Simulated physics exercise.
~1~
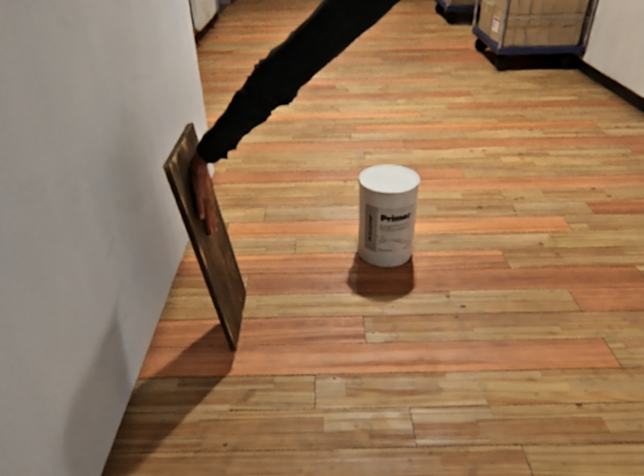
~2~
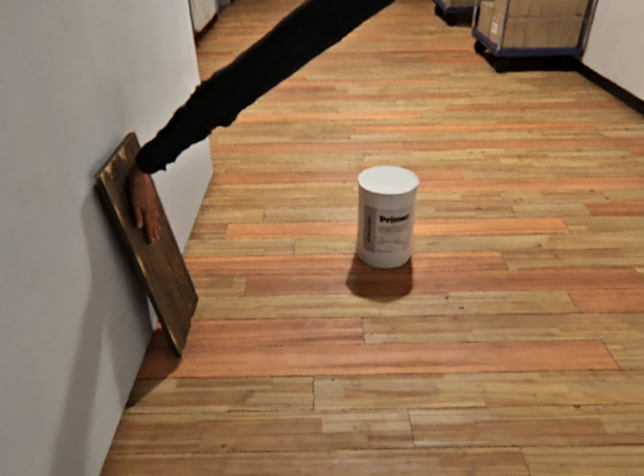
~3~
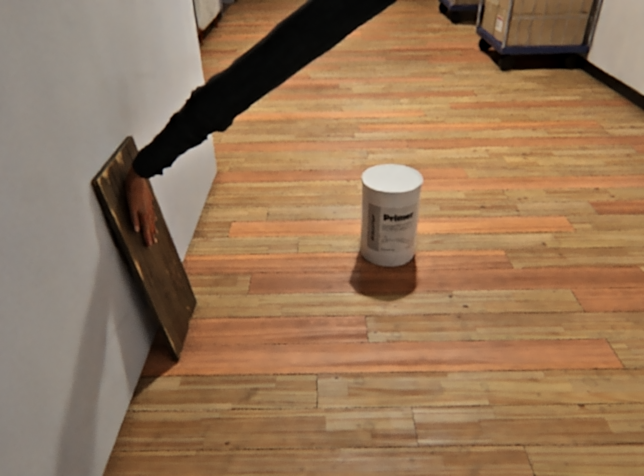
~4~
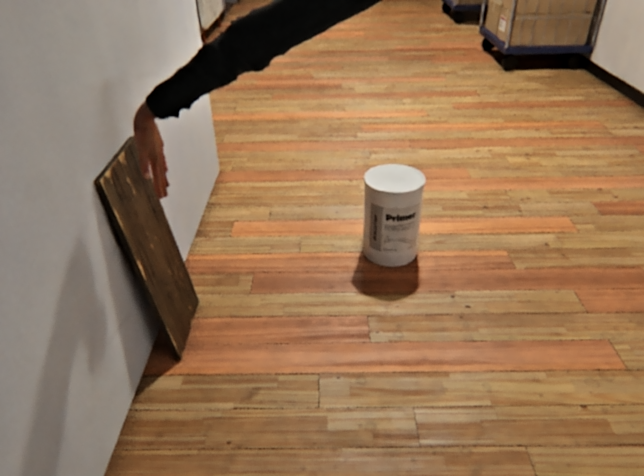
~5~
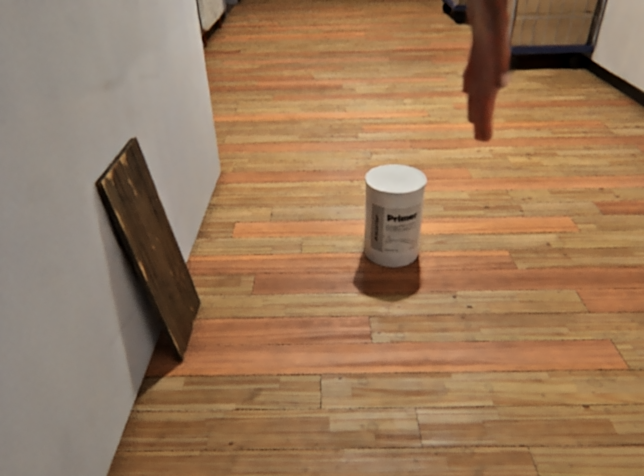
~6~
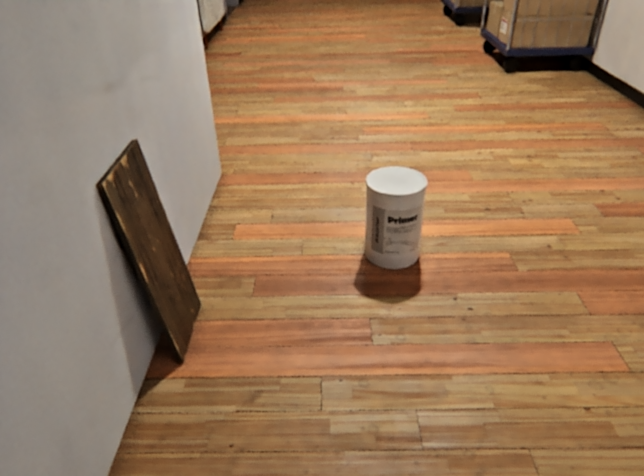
In the video, a hand tilts a dark wooden board leftward until it leans against a bare wall, while a white pail stands on the wooden floor nearby. The hand lets go and withdraws to the right, and the board stays leaning in place.
